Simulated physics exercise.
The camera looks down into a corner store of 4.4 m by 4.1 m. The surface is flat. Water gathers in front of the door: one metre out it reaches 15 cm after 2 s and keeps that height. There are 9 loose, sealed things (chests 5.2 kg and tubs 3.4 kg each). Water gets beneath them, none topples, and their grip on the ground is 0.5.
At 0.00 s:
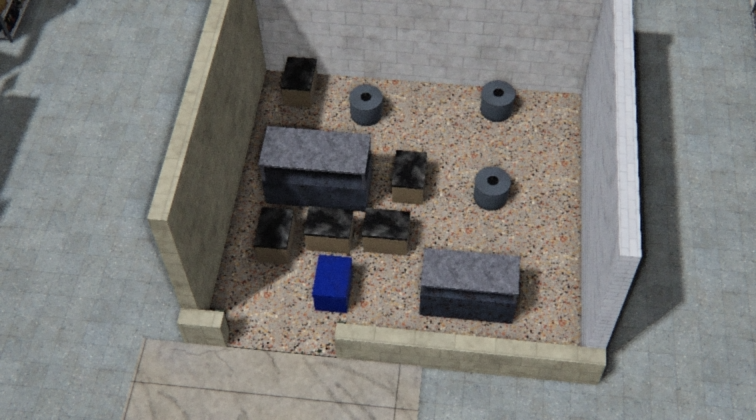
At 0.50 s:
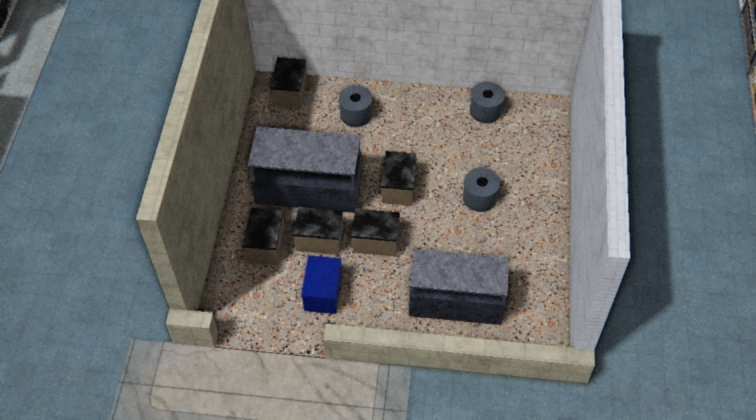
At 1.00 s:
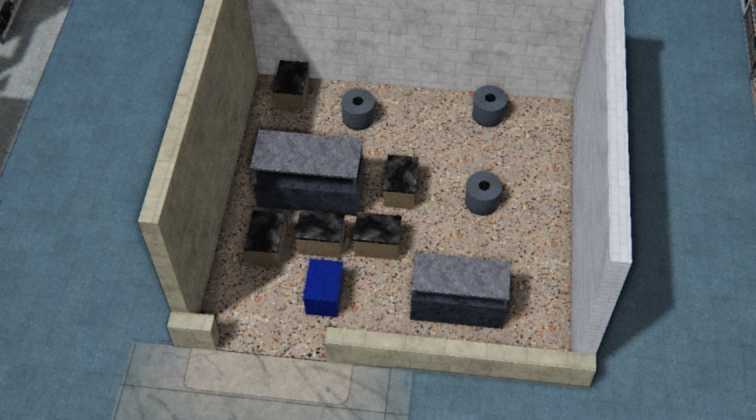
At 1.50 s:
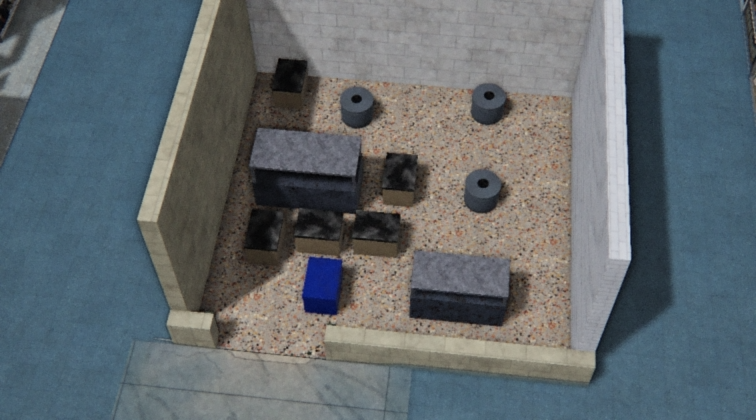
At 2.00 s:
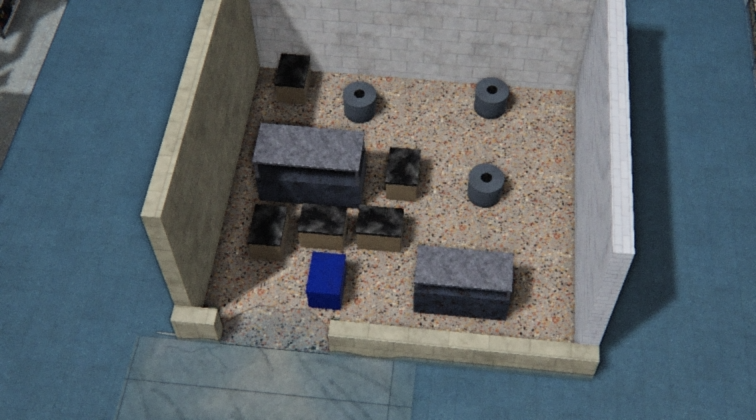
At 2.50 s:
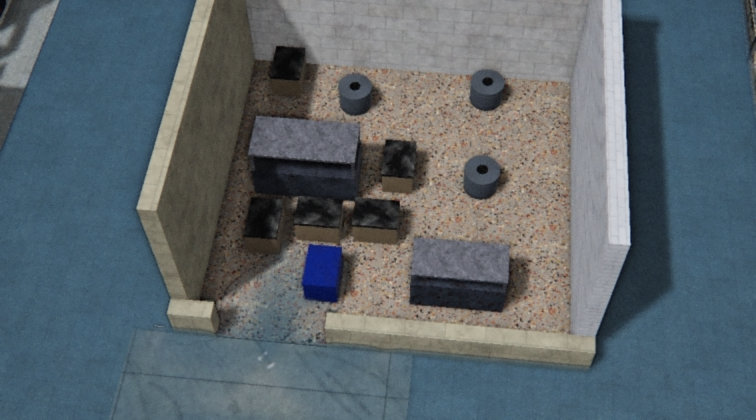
In the video, blue water covers the ground around a walled enclosure of boxes and grey cylinders, then begins spreading through the front gap onto the speckled floor, while the blue box and other objects stay in place.
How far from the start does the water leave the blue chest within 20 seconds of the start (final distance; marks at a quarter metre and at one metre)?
The blue chest gets carried off.
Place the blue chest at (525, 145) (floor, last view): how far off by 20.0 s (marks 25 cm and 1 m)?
It ends far away.
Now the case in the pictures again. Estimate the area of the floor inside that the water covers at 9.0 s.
Some 17 m2.
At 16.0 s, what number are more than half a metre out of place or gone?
By then 9.
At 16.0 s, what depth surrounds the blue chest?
Roughly 9 cm.
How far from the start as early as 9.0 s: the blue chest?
Roughly 250 cm by then.
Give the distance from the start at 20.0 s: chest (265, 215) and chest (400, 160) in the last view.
In turn: 60 cm, 100 cm.
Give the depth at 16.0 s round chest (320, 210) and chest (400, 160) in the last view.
About 8 and 8 cm.
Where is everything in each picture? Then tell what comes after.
In the first frame, the blue chest at (332, 276) rests on the ground; 0.0 m2 under water; 0 of 9 have shifted.
In the second frame, the blue chest at (321, 276), on the bottom; water covers 0.0 m2; 0 of 9 have shifted.
In the third frame, the blue chest at (323, 280), on the bottom; water covers 0.0 m2; 0 of 9 have shifted.
In the fourth frame, the blue chest at (322, 278) rests on the ground; 0.0 m2 under water; 0 of 9 have shifted.
In the fifth frame, the blue chest at (326, 273) rests on the ground; water covers 0.3 m2; 0 of 9 have shifted.
In the sixth frame, the blue chest at (322, 265), on the bottom; water covers 1.0 m2; 0 of 9 have shifted.
After 4.0 s the blue chest is near (384, 241), 0.8 m from its start, aground; 2 afloat.
After 9.0 s the blue chest is near (548, 236), 2.7 m from its start, afloat; 9 afloat.
After 16.0 s the blue chest is near (520, 305), 2.3 m from its start, afloat; 9 afloat.
After 20.0 s the blue chest is near (520, 305), 2.3 m from its start, afloat; 9 afloat.
